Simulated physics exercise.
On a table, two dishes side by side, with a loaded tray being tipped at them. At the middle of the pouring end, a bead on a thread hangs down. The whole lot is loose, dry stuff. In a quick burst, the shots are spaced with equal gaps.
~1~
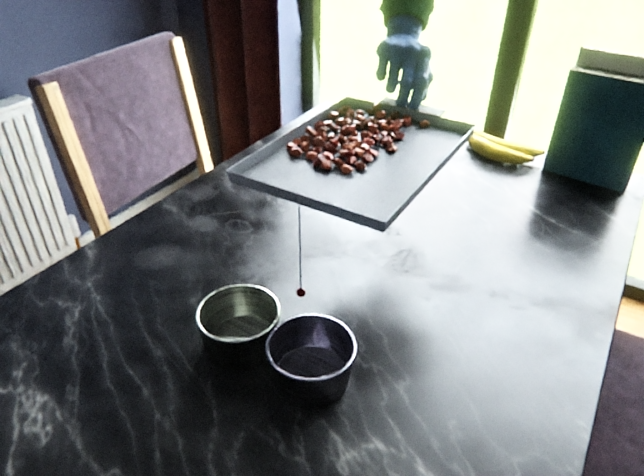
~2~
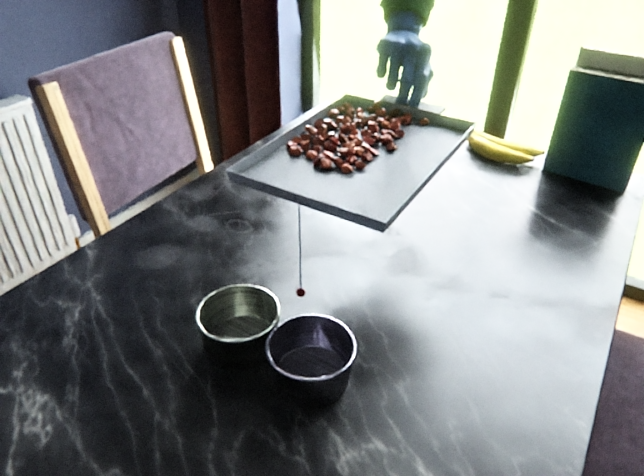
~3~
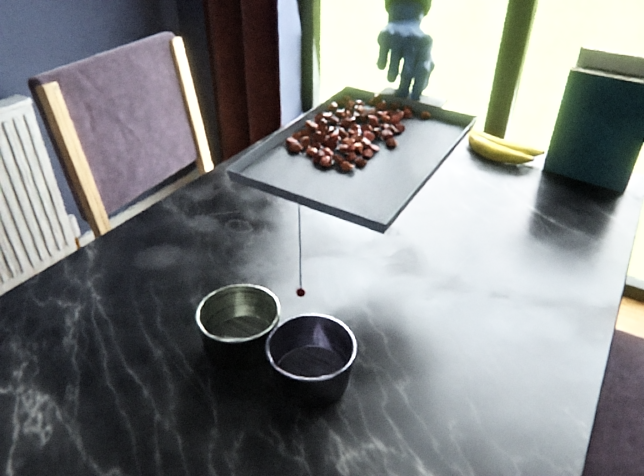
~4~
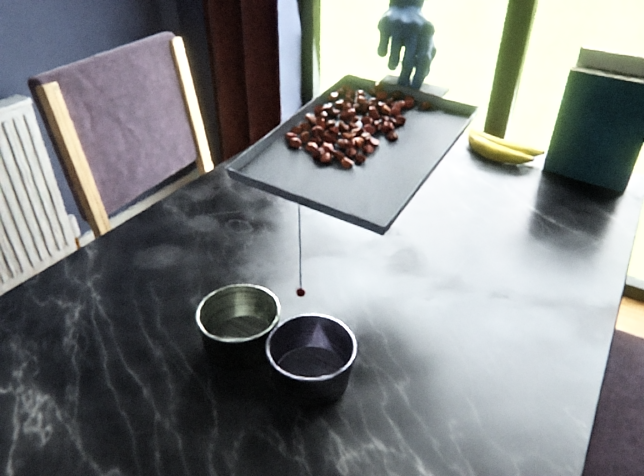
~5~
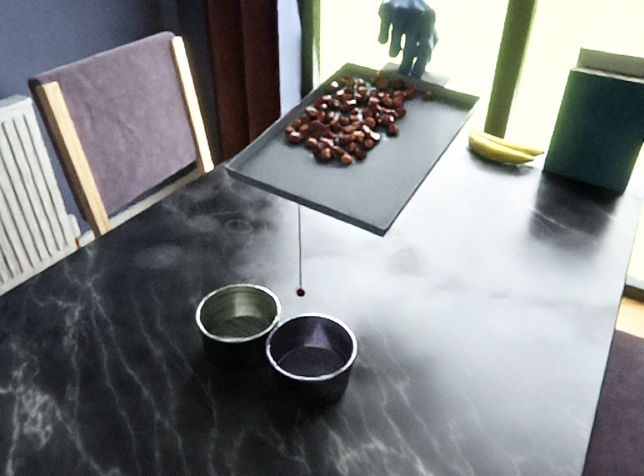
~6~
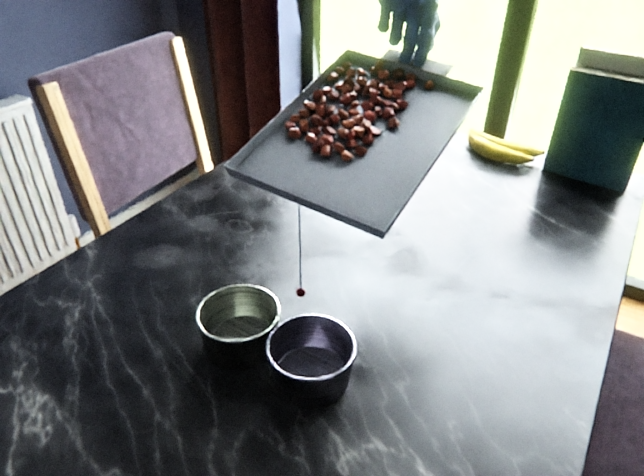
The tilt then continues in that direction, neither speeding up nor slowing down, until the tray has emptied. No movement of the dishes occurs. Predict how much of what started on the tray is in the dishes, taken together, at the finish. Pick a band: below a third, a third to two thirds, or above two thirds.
Taken together, the dishes hold a third to two thirds.
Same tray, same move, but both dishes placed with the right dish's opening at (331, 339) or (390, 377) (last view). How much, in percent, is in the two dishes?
That makes 70 per cent, followed by 70 per cent.
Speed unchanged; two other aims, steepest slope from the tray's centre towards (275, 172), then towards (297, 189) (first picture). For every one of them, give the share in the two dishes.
Respectively 10 % and 80 %.
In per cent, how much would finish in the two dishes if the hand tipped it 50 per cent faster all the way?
It would be close to 50 per cent.
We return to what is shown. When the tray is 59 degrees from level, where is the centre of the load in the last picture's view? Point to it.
In the last view, the load is centred near (342, 206).
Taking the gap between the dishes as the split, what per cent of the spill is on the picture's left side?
Left fraction: Around 10 per cent.
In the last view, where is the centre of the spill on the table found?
I'd say near (392, 394), give or take.
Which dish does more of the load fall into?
The right-hand one.
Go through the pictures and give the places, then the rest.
Corners of the pouring end (229, 170) and (384, 220), level; middle of the load (354, 134), bits of crushed brick; left dish (213, 349); right dish (287, 387); bead on its thread (301, 292), in the first frame.
Corners of the pouring end (229, 170) and (384, 221), level; middle of the load (354, 133), in the second frame.
Corners of the pouring end (228, 169) and (384, 222), tipped barely, lowest at the right corner; middle of the load (355, 128), in the third frame.
Corners of the pouring end (228, 167) and (384, 225), tipped a little, lowest at the right corner; middle of the load (355, 120), in the fourth frame.
Corners of the pouring end (227, 166) and (384, 227), tipped a little, lowest at the right corner; middle of the load (355, 112), in the fifth frame.
Corners of the pouring end (227, 165) and (383, 229), tipped a little, lowest at the right corner; middle of the load (355, 105); left dish (213, 349); right dish (287, 387), in the sixth frame.
Just after the last frame, tray tipped steeply; the larger part on the tray; just a few in the right dish; roughly a quarter in the air.
A moment on, tray tipped right over; roughly half on the tray; roughly a quarter in the right dish; just a few in the left dish; roughly a quarter outside both; about a tenth in the air.
Further on, tray tipped past a quarter turn; roughly half in the right dish; just a few in the left dish; roughly half outside both.
When it is over, tray tipped past a quarter turn; roughly half in the right dish; just a few in the left dish; roughly half outside both.
